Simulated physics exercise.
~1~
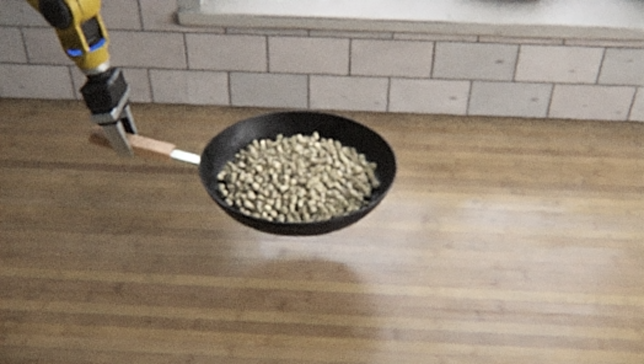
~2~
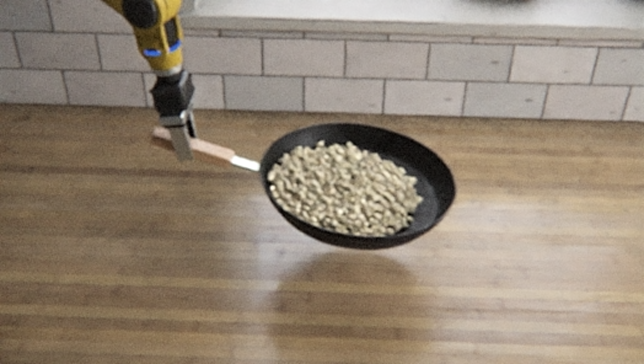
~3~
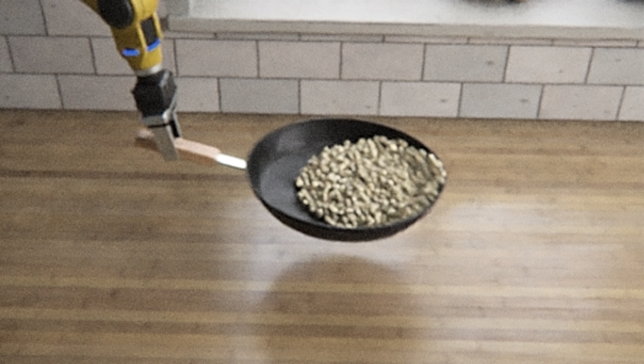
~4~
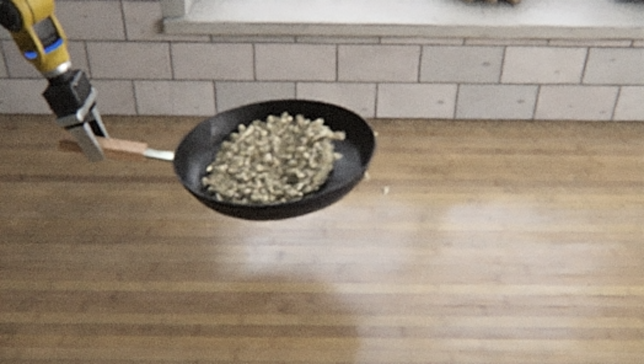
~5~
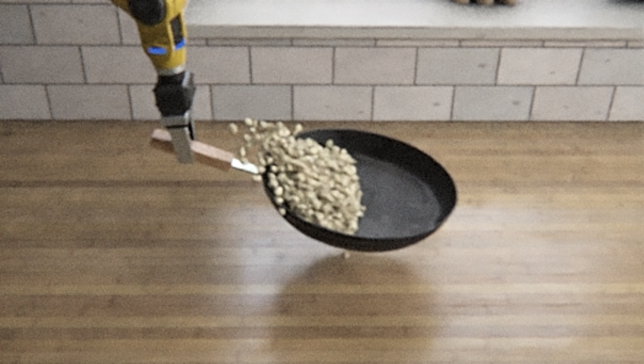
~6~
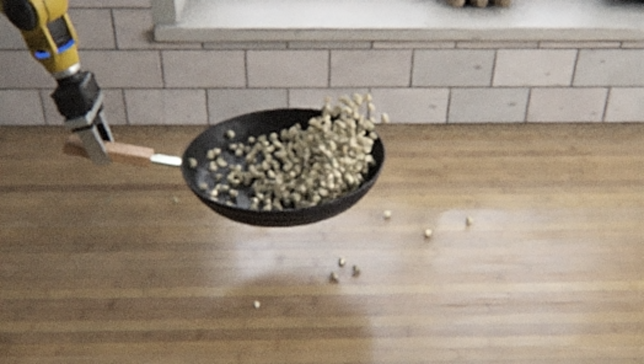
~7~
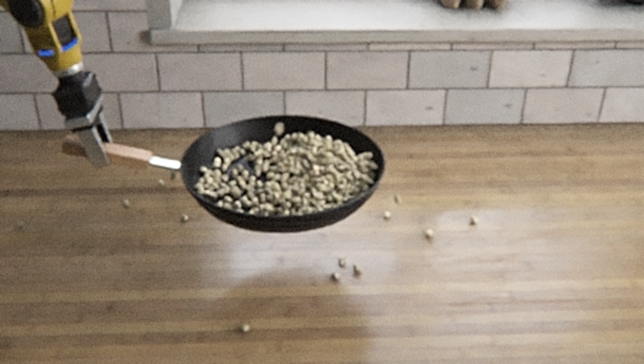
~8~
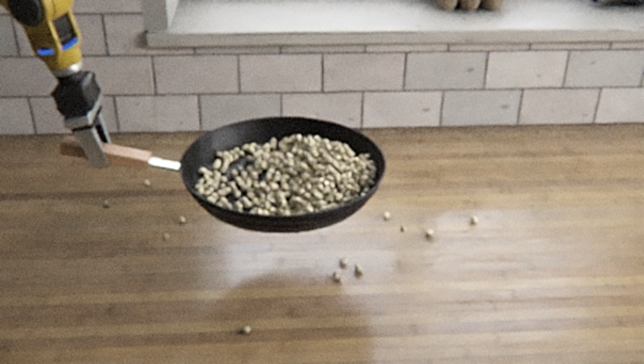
Above a wooden counter, a robot shakes a pan of beans, spilling a few.
